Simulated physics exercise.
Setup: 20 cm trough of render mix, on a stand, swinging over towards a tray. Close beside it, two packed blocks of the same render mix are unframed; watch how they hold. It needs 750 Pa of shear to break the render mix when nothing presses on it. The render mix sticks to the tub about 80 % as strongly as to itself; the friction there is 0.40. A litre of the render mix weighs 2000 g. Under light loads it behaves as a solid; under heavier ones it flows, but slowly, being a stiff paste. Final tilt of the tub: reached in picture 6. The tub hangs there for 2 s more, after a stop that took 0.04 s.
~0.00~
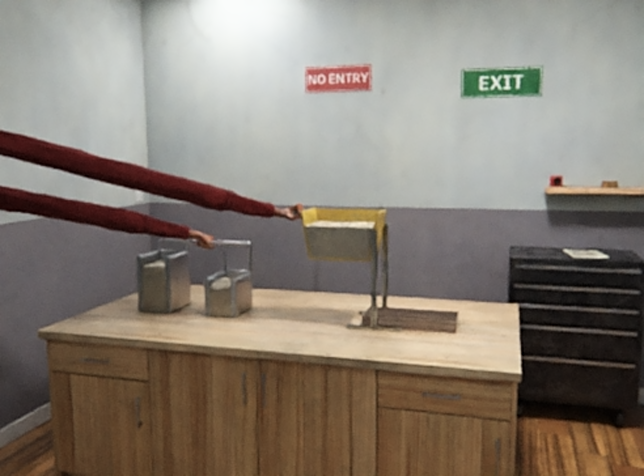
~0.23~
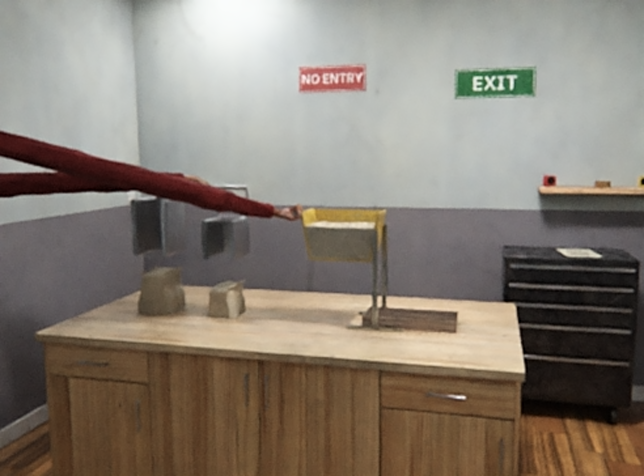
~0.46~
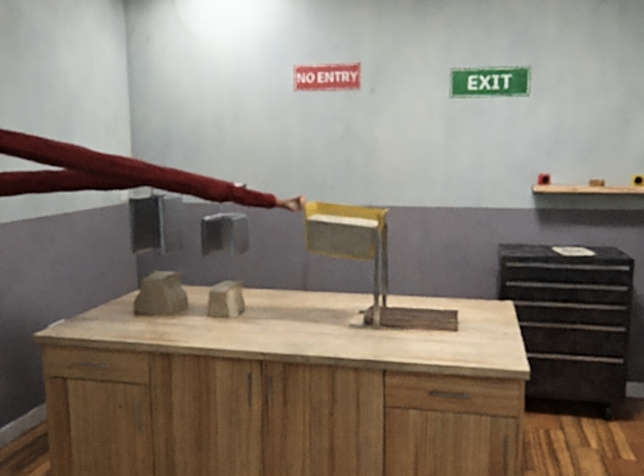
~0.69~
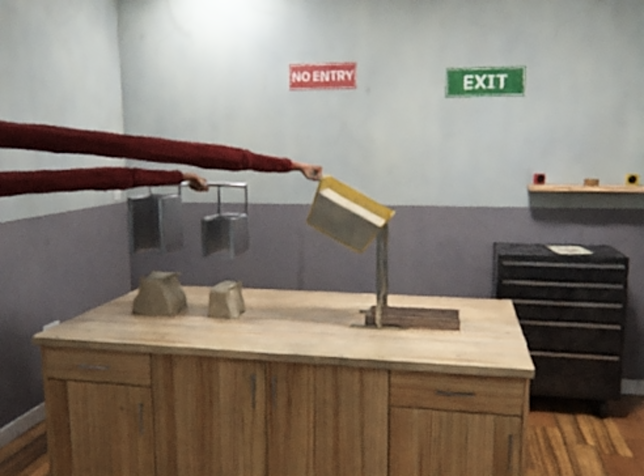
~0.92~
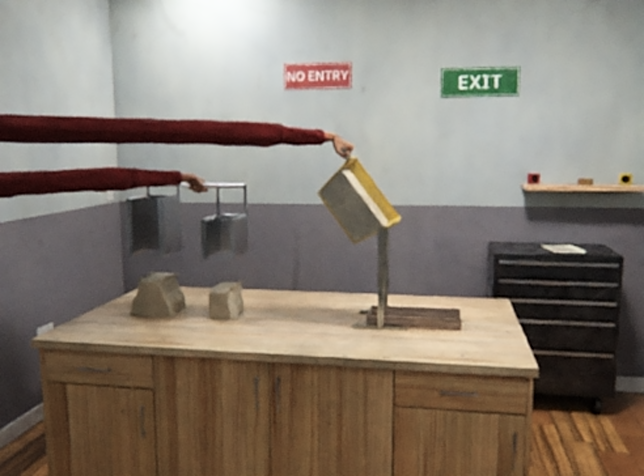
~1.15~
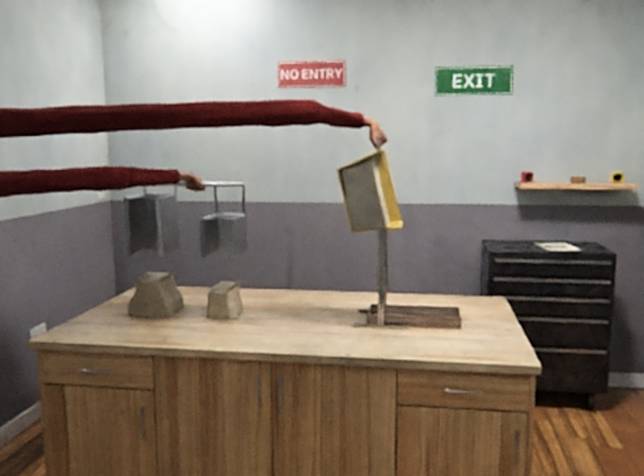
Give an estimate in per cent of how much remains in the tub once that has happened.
63 %.
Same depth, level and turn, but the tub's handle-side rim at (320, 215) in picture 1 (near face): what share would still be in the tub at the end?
Around 100 percent would still be in the tub at the end.
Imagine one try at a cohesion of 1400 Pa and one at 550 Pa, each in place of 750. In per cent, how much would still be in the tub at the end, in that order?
You'd see 100 percent the first time and 60 percent the second.
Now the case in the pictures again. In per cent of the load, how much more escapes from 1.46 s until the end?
Some 25 per cent.
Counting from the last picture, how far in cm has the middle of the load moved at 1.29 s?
Roughly 4 cm.
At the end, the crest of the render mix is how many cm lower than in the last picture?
15 cm or so.
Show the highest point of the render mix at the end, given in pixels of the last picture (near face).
Peak location: Approx. (363, 197).
After 1.29 s, the tub is at 76 degrees and holds 100 %.
After 1.46 s, the tub is at 76 degrees and holds 89 %.
After 1.63 s, the tub is at 76 degrees and holds 74 %.
After 1.80 s, the tub is at 76 degrees and holds 65 %.
After 3.15 s, the tub is at 76 degrees and holds 63 %.
